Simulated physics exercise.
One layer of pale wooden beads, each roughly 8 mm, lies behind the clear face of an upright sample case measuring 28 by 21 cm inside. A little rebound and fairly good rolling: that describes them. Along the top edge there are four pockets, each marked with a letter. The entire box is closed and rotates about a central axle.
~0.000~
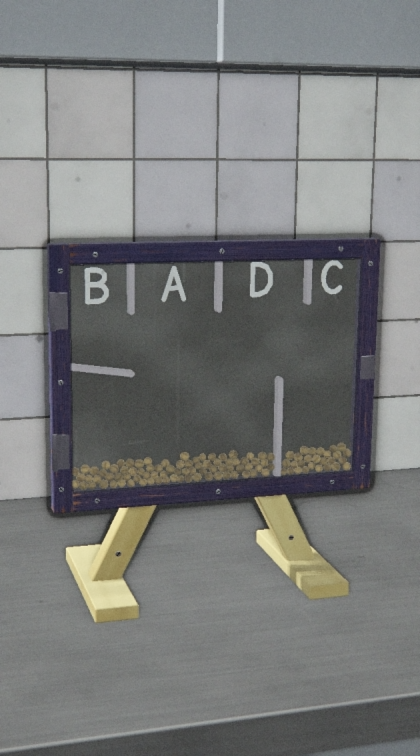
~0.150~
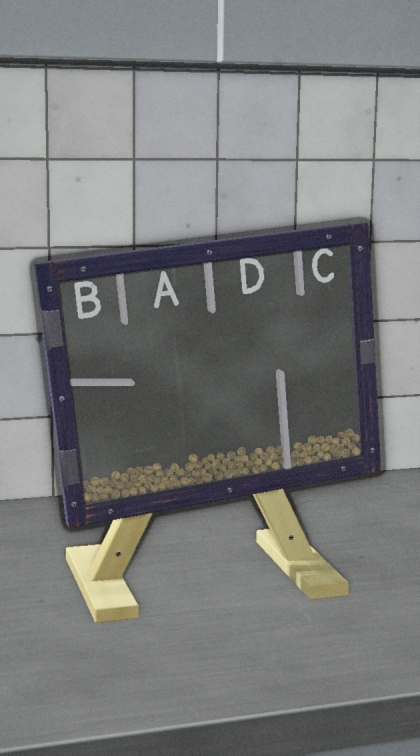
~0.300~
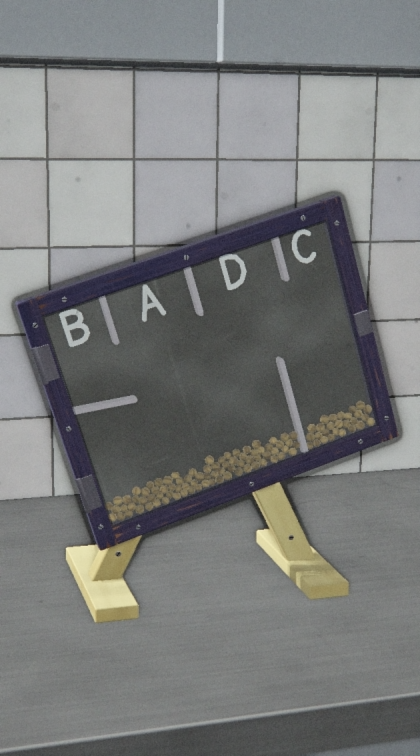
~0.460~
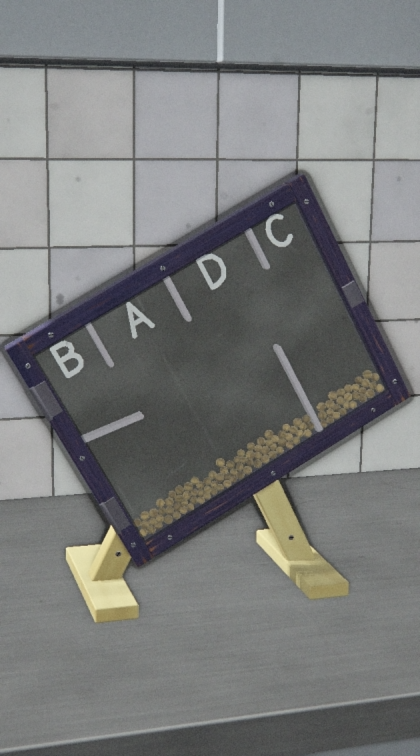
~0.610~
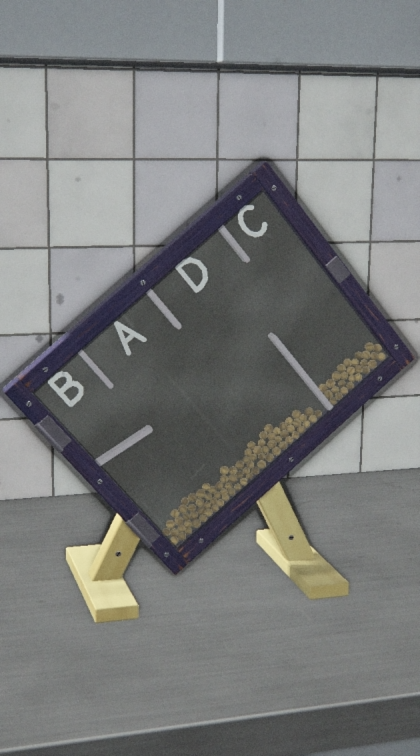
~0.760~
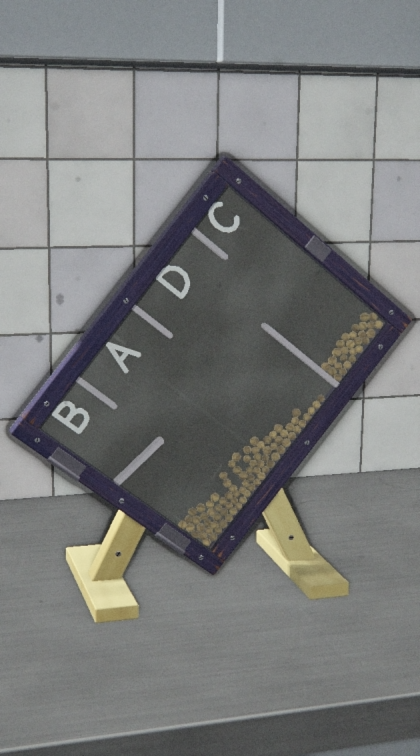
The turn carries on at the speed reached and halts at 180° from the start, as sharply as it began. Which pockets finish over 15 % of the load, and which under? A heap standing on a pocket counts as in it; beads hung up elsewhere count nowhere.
Once it halts, pocket A holds a share above, pocket B a share below, pocket C a share below and pocket D a share above 15 %.
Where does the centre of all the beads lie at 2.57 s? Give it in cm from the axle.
It sits about 6 cm right and about 3 cm below the axle.
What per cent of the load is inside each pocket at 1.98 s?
Pocket A: 0; pocket B: 0; pocket C: 0; pocket D: 25.
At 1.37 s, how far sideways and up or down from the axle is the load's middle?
Roughly 7 cm to the right of the axle and 5 cm beneath it.
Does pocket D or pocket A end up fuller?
It's pocket A that finishes with more.
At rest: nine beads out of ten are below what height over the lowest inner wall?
Height: Approx. 13 cm.
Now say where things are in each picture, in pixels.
Level, about 110 beads; beads centred (212, 468); top one (185, 456); A (174, 284), B (97, 286), C (332, 277), D (262, 279); walls (277, 478) to (279, 379), (67, 367) to (131, 373), in the first frame.
Turned 6° anticlockwise; beads centred (222, 467); top one (349, 433), in the second frame.
Turned 17° anticlockwise; beads centred (240, 463); top one (360, 405), in the third frame.
Turned 29° anticlockwise; beads centred (257, 455); top one (367, 375), in the fourth frame.
Turned 40° anticlockwise; beads centred (267, 449); top one (369, 347), in the fifth frame.
Turned 51° anticlockwise; beads centred (272, 445); top one (365, 317); A (120, 354), B (73, 415), C (223, 218), D (176, 279); partition tips (113, 406), (169, 335), (224, 256), in the sixth frame.
After 1.37 s it has turned 96°, the beads' middle is 7 cm right of and 5 cm below the axle; inside pockets, nothing yet.
After 1.98 s it has turned 141°, the beads' middle is 7 cm right of and 4 cm below the axle; inside pockets, D 25 %.
After 2.57 s it has turned 180°, the beads' middle is 6 cm right of and 3 cm below the axle; inside pockets, A 25 %, D 25 %.
At rest by 3.6 s, A 45 %, B 0 %, C 0 %, D 25 %, caught on other walls 30 %.
